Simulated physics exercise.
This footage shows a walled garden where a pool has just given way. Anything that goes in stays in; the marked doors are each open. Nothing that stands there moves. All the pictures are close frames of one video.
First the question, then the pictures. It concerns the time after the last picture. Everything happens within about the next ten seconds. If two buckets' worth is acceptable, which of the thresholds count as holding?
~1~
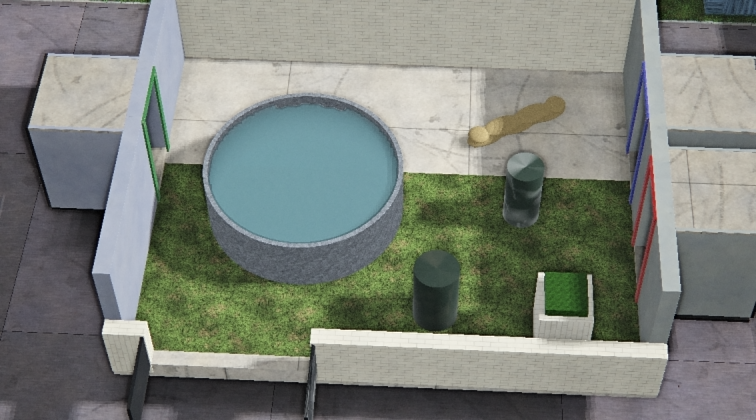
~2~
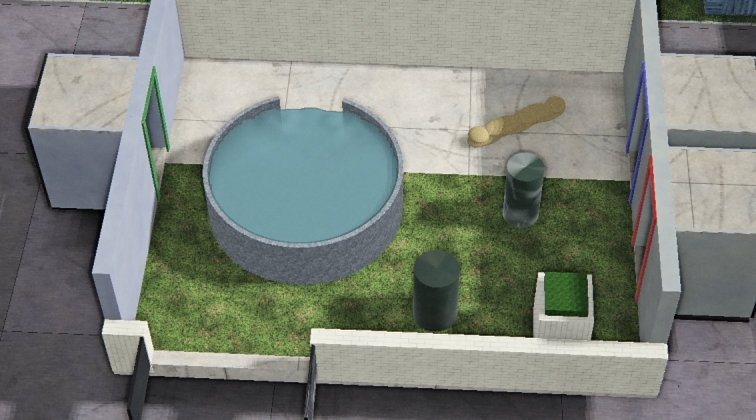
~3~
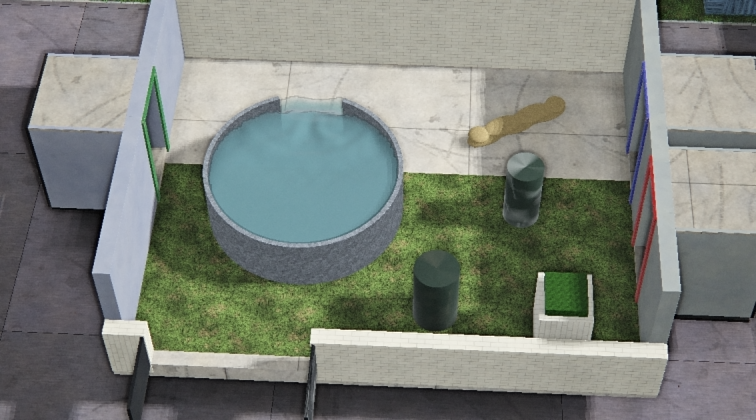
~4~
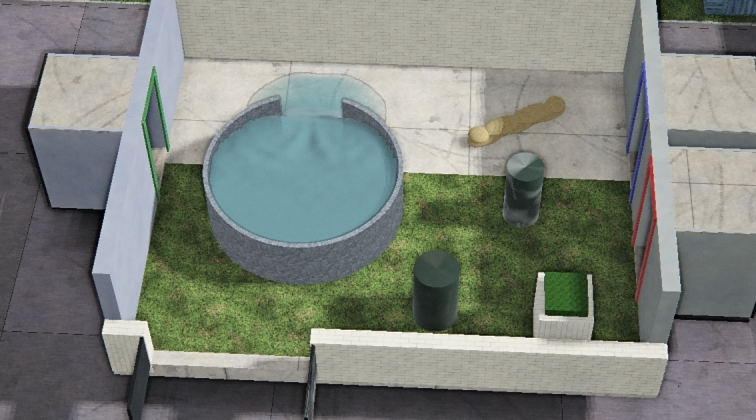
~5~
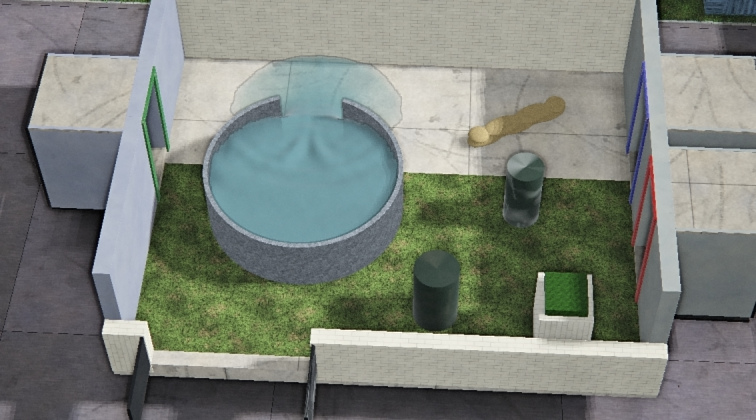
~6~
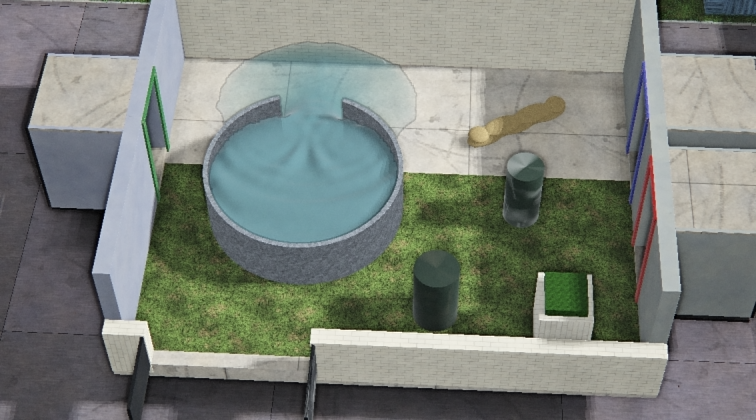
The green door does not count, the blue door counts as holding, the red door does not count.
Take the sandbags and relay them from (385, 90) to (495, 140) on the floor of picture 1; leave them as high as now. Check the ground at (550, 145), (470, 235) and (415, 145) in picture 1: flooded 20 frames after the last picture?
Spot by spot: Inundated, untouched, inundated.
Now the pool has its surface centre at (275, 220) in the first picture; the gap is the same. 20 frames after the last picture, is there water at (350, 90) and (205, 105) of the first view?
I'd say swamped for the first and swamped for the second.
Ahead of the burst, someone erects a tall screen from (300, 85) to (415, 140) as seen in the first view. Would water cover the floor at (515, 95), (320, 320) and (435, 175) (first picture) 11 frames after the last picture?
The first is still bare, the second still bare and the third inundated.
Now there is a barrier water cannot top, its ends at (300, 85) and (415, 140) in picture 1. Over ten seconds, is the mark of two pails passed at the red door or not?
One by one, what I find is that red door does not reach the mark.
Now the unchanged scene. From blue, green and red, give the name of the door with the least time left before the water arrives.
The green-painted one.
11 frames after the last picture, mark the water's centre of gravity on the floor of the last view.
My guess is about (314, 161).
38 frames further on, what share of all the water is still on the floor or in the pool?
96 %.
A moment on, water covers 20 % of the floor; the green door not reached, the blue door not reached, the red door not reached.
Next, water covers 30 % of the floor; the green door wet at the sill, nothing in, the blue door not reached, the red door not reached.
Then, water covers 50 % of the floor; the green door wet at the sill, nothing in, the blue door wet at the sill, nothing in, the red door not reached.
Later, water covers 90 % of the floor; the green door over two buckets in, the blue door wet at the sill, nothing in, the red door under two buckets in.
In the end, water covers 100 % of the floor; the green door over two buckets in, the blue door wet at the sill, nothing in, the red door over two buckets in.
